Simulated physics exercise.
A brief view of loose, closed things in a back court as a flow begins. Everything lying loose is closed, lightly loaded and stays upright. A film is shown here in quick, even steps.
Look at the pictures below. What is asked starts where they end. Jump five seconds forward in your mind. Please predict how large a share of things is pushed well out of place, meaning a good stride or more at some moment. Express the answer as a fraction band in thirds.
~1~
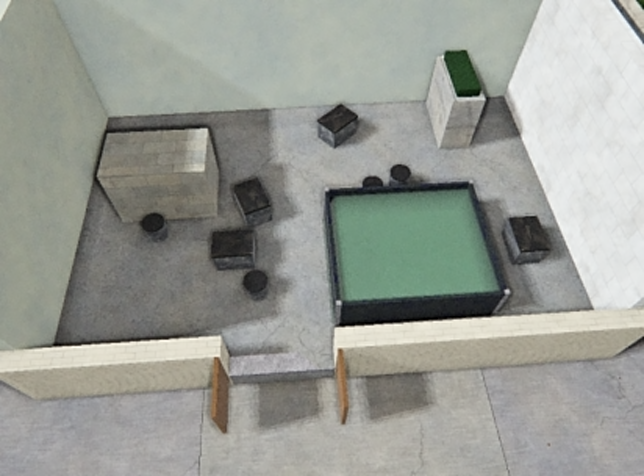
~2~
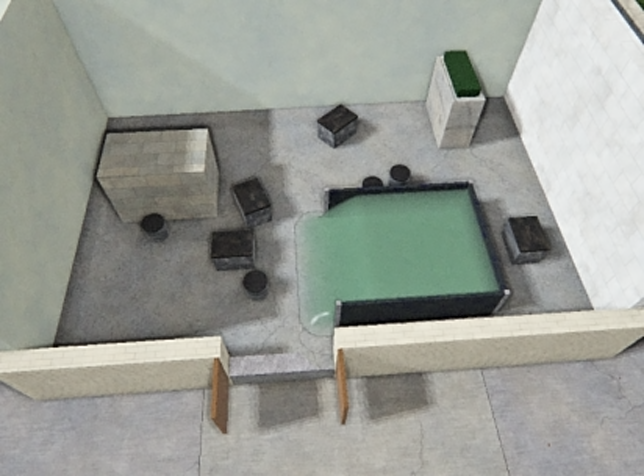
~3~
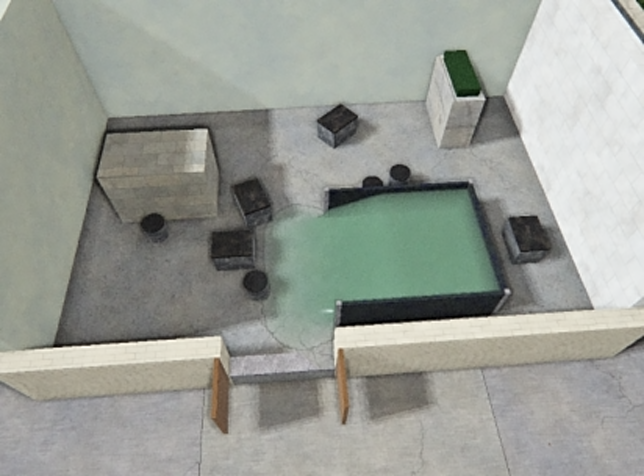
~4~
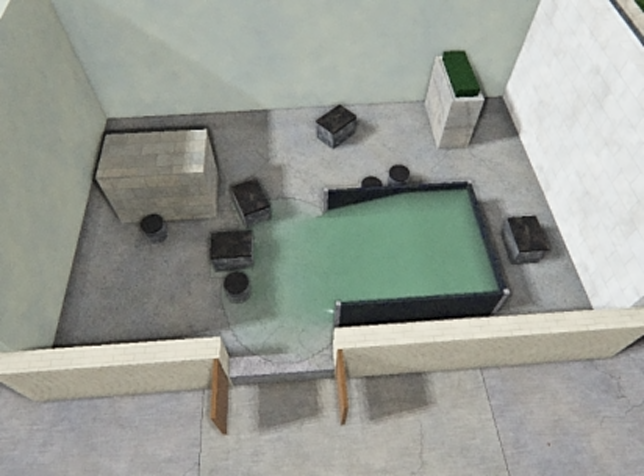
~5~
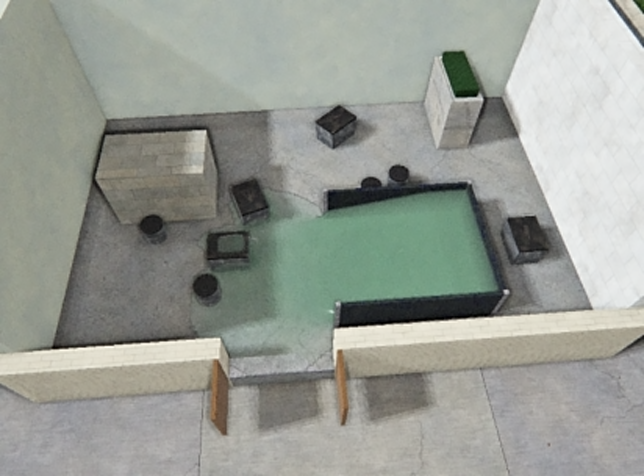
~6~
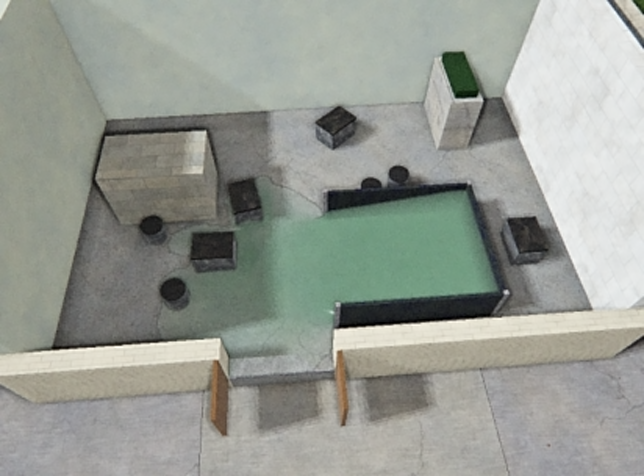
Fraction band: 1/3 to 2/3.
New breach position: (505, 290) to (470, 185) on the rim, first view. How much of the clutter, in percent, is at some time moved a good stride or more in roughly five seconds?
About 20 per cent.
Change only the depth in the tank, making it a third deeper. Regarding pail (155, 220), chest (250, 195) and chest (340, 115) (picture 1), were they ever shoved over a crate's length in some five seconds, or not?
In turn: Shifted that much, that far or more, short of that.
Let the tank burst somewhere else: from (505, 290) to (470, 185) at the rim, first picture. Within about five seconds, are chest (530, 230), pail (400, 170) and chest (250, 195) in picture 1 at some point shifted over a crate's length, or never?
First over the mark, then below the mark, then below the mark.
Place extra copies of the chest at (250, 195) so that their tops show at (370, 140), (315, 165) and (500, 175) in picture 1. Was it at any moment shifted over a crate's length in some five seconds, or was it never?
Result by item: Stays where it is / stays where it is / stays where it is.
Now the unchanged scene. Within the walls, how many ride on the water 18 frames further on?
Tally: 3.
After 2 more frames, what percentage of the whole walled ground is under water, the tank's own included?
Roughly 35 %.
A moment on, 2 of 8 are well off their spots; 0 afloat.
Next, 4 of 8 are well off their spots; 3 afloat.
Later, 4 of 8 are well off their spots; 3 afloat.
In the end, 4 of 8 are well off their spots, and 4 have been at some point; 3 afloat.
